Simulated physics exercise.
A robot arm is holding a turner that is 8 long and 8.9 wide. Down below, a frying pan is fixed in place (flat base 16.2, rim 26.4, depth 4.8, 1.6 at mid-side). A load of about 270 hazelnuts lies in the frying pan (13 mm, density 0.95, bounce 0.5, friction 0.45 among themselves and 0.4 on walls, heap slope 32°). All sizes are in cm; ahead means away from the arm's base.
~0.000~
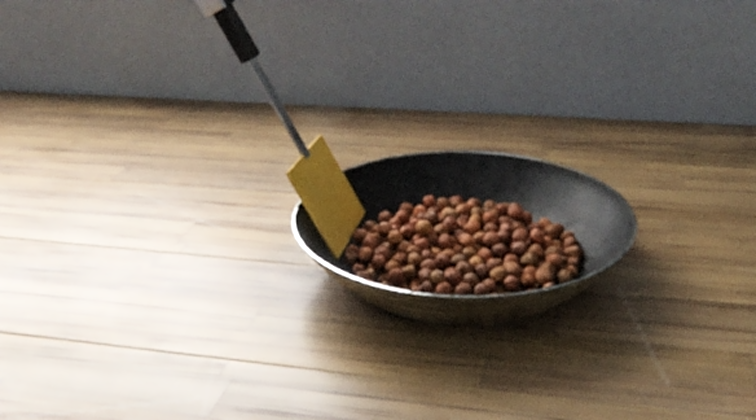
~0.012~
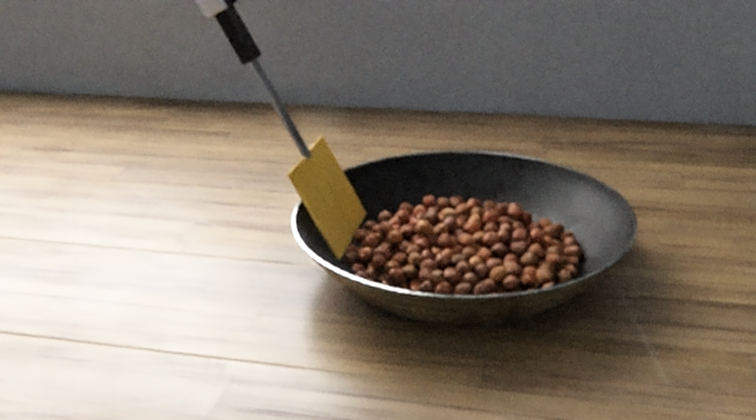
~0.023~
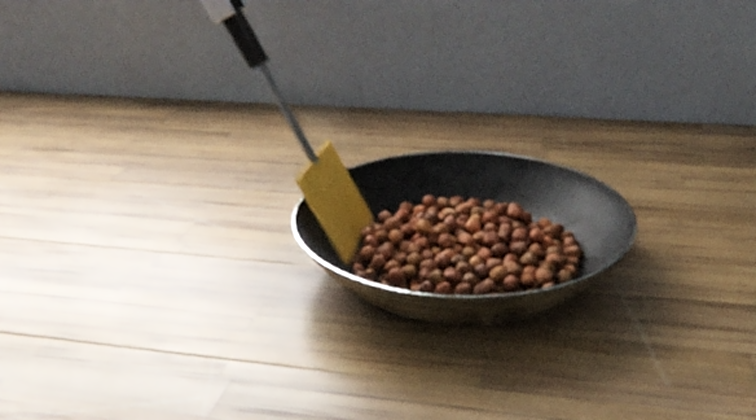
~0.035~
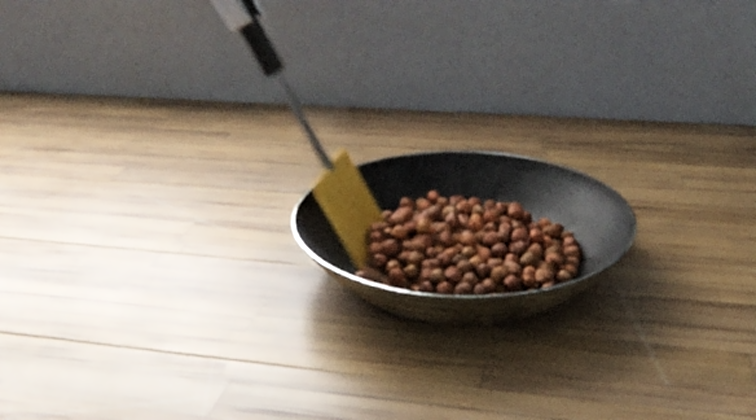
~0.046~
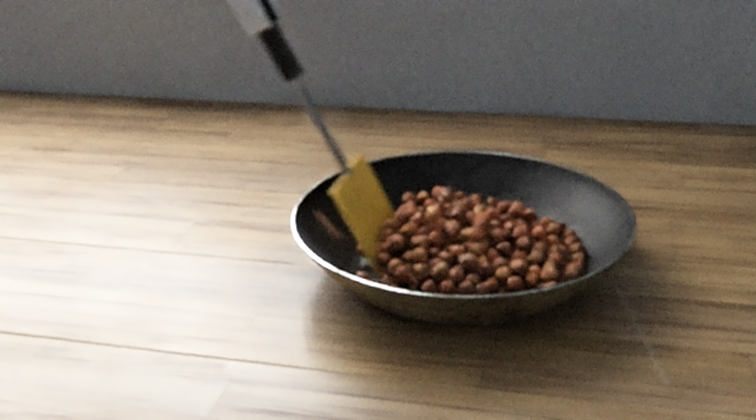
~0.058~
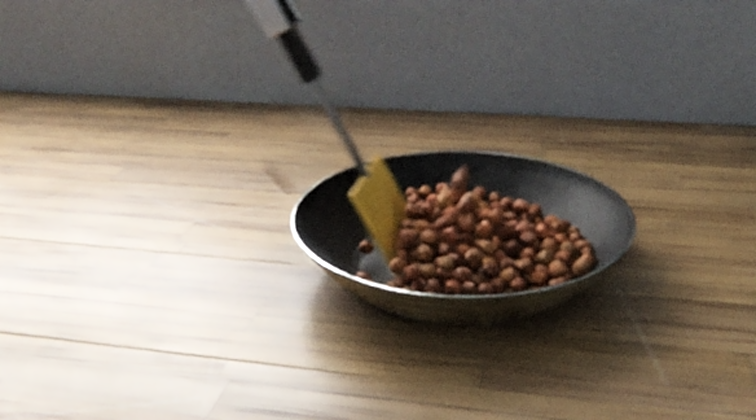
A robot arm pushes hazelnuts to the right in a dark frying pan with a yellow turner.
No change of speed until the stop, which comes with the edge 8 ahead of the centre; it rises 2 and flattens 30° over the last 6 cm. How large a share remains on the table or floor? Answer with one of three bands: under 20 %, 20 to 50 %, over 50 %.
20 to 50 %.
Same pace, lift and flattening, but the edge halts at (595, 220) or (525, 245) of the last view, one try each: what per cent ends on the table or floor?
First try about 45 percent, second about 10 percent.
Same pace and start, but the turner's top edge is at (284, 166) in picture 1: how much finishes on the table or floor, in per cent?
About 25%.
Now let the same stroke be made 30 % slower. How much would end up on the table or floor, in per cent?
Some 20 in a hundred.
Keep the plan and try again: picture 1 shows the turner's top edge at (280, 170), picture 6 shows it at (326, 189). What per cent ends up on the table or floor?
15 per cent.
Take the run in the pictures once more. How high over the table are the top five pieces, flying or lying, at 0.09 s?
They are some 10 cm up.
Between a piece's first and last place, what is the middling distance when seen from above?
Distance: Near 6 cm.
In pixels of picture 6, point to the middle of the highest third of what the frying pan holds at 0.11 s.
Centre: Roughly (502, 228) in the last picture.
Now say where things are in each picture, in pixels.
Turner top edge at (304, 153), sloping 63°; upper third of the load around (461, 242), from x 350 to 575, top at y 205; 272 in the frying pan, in the first picture.
Turner top edge at (306, 154), sloping 63°; upper third of the load around (461, 242), from x 350 to 575, top at y 205, in the second picture.
Turner top edge at (313, 158), sloping 63°; upper third of the load around (460, 240), from x 355 to 575, top at y 205, in the third picture.
Turner top edge at (328, 166), sloping 63°; upper third of the load around (452, 240), from x 360 to 575, top at y 200, in the fourth picture.
Turner top edge at (347, 171), sloping 63°; upper third of the load around (449, 235), from x 330 to 580, top at y 195, in the fifth picture.
Turner top edge at (365, 173), sloping 63°; upper third of the load around (454, 233), from x 280 to 590, top at y 175; 271 in the frying pan, 1 on the blade or in flight, in the sixth picture.
After 0.09 s, sloping 63°, highest piece 18 above the table; 271 in the frying pan, 1 on the blade or in flight.
After 0.11 s, sloping 55°, highest piece 27 above the table; 267 in the frying pan, 5 on the blade or in flight.
After 0.33 s, sloping 33°, highest piece 70 above the table; 184 in the frying pan, 63 on the table or floor, 25 on the blade or in flight.
After 1.38 s, sloping 33°, highest piece 4 above the table; 184 in the frying pan, 88 on the table or floor.
At rest, 184 in the frying pan, 88 on the table or floor. That is 32 % on the table or floor.
